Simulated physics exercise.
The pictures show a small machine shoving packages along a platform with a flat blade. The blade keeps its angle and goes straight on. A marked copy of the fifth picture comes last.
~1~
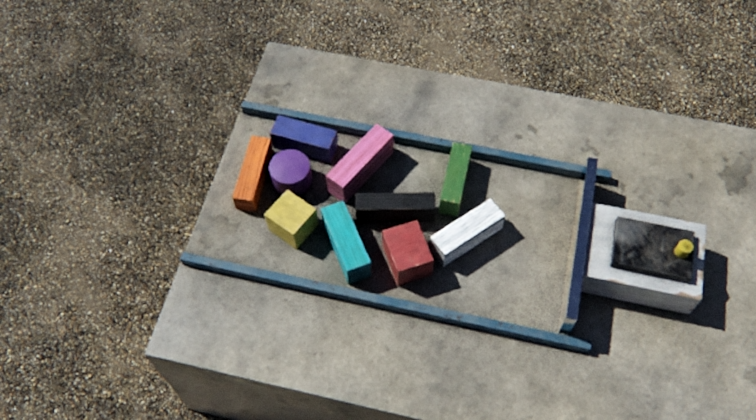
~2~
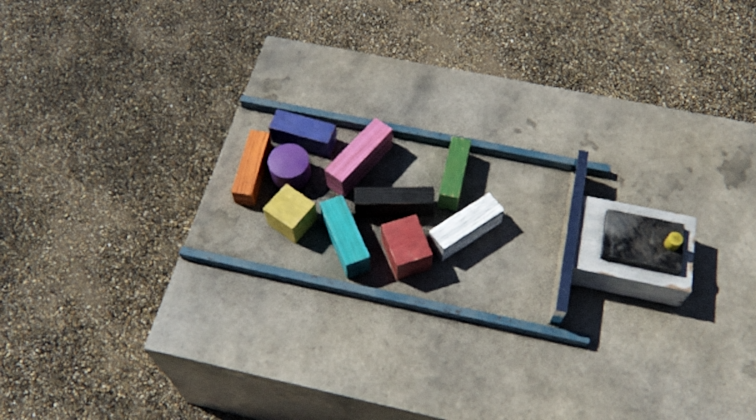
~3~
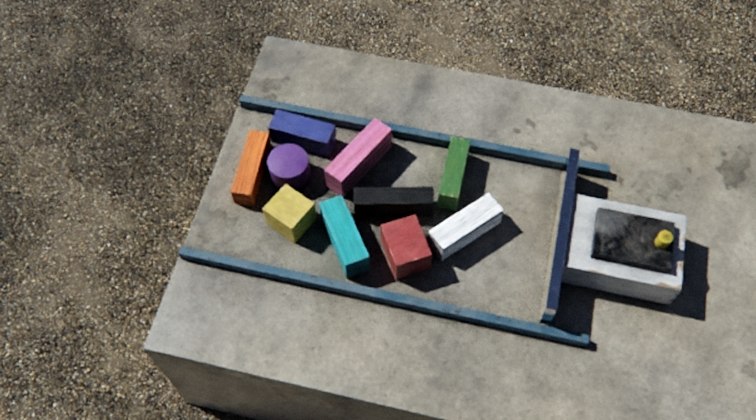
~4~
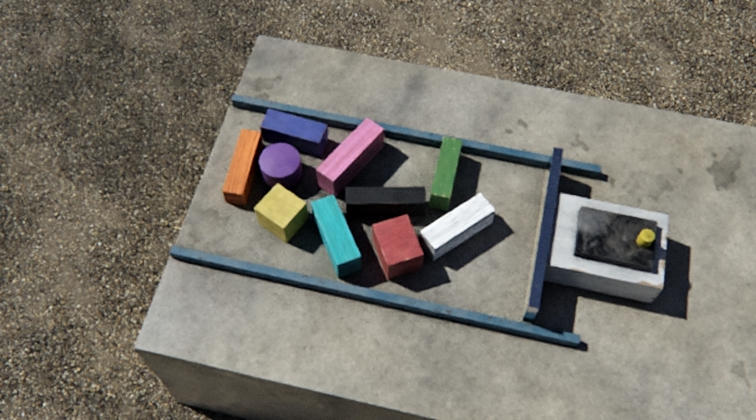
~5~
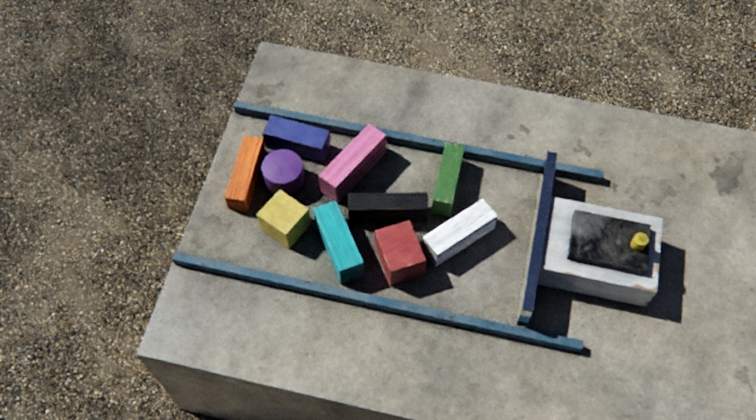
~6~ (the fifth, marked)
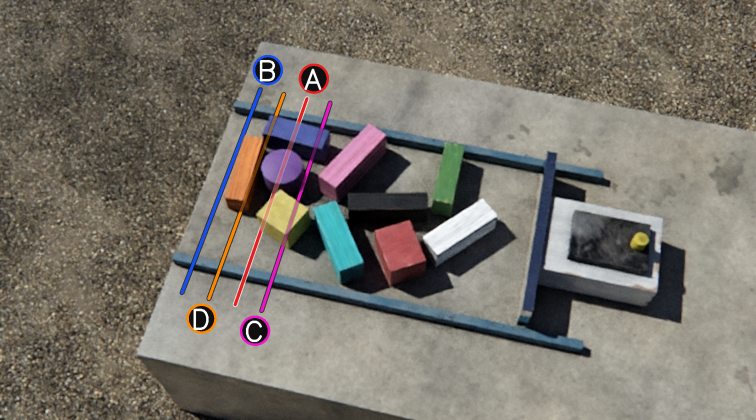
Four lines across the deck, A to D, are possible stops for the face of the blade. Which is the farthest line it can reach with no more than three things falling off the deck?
No farther than C.
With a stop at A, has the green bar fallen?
By then, no.
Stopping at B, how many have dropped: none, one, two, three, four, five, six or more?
By then, six or more.
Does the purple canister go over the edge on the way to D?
By then, yes.
On the marked copy, A at (274, 194); B at (224, 184); C at (298, 199); D at (249, 189).
With C. Early on, robot (512, 221); green bar (432, 174); turquoise stick (333, 245).
Further on, robot (422, 203); orange stick (242, 172); yellow crate (255, 218).
At the end, robot (358, 190); orange stick over the edge; blue bar over the edge; three fallen.
As for the rest, A drops four; B drops nine; D drops six.
